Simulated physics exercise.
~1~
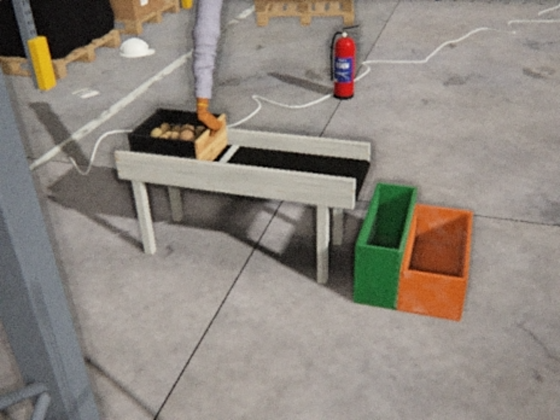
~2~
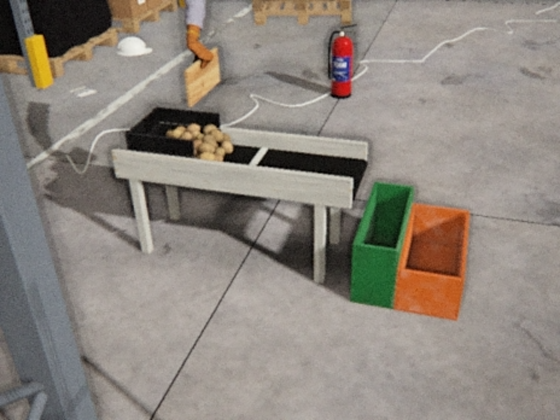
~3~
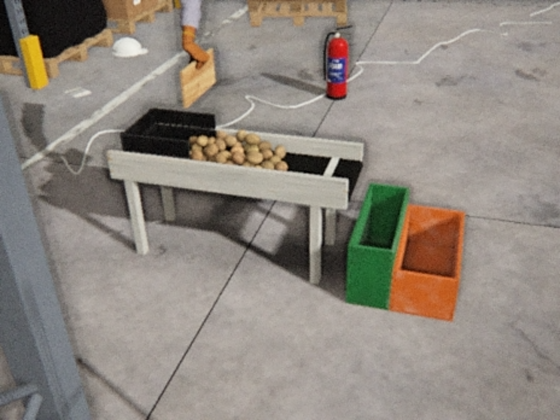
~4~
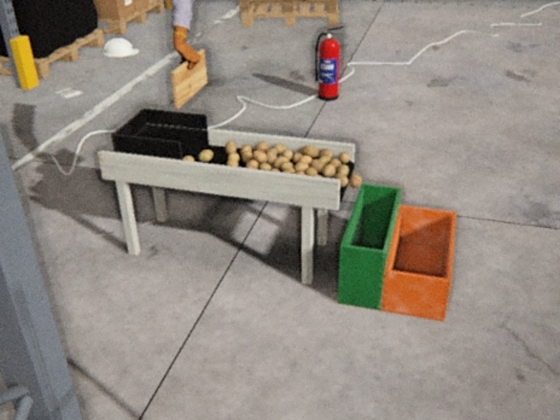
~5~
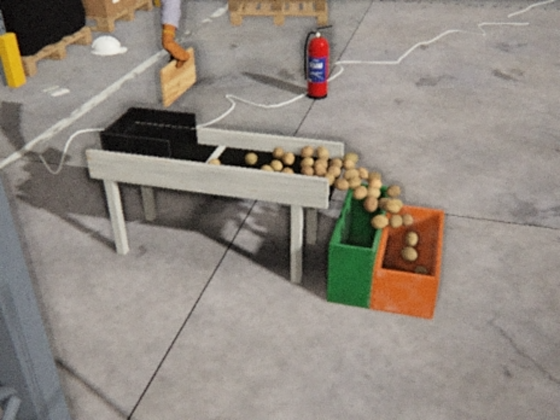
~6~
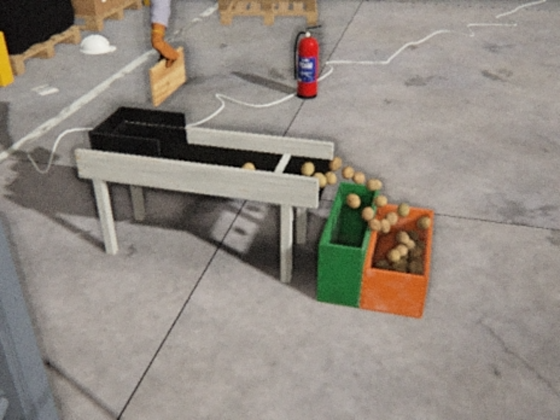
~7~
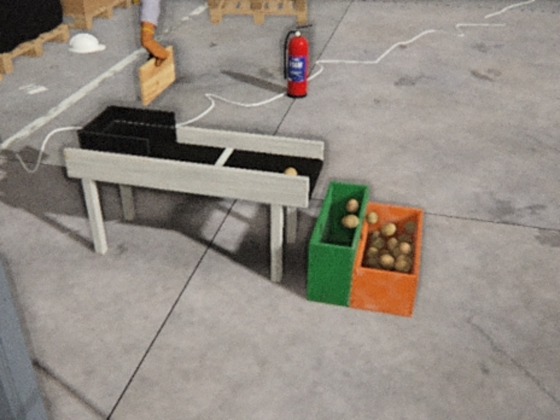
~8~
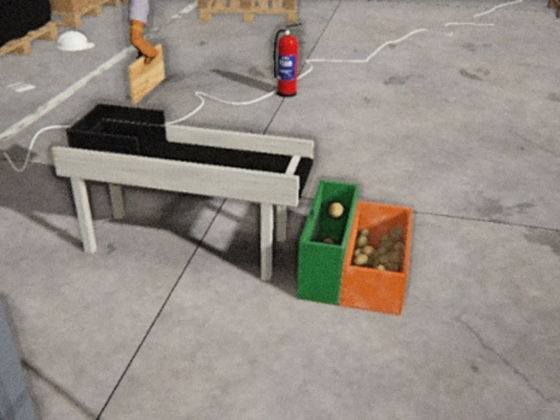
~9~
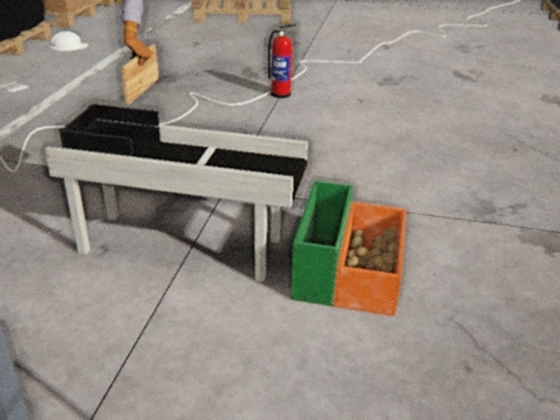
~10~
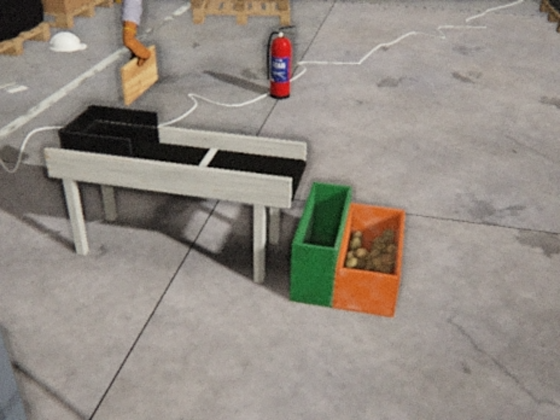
Potatoes sit in a black pen at the left end of a raised belt while a gloved hand grips the wooden gate. The hand lifts the gate clear and holds it behind the belt, and the potatoes spread rightward in a loose heap. They reach the far end and pour off in an arc, most of them flying over the green box into the orange bin. The stream thins to a few stragglers, with some dropping into the green box. Finally the belt is empty, and a pile of potatoes rests in the orange bin.
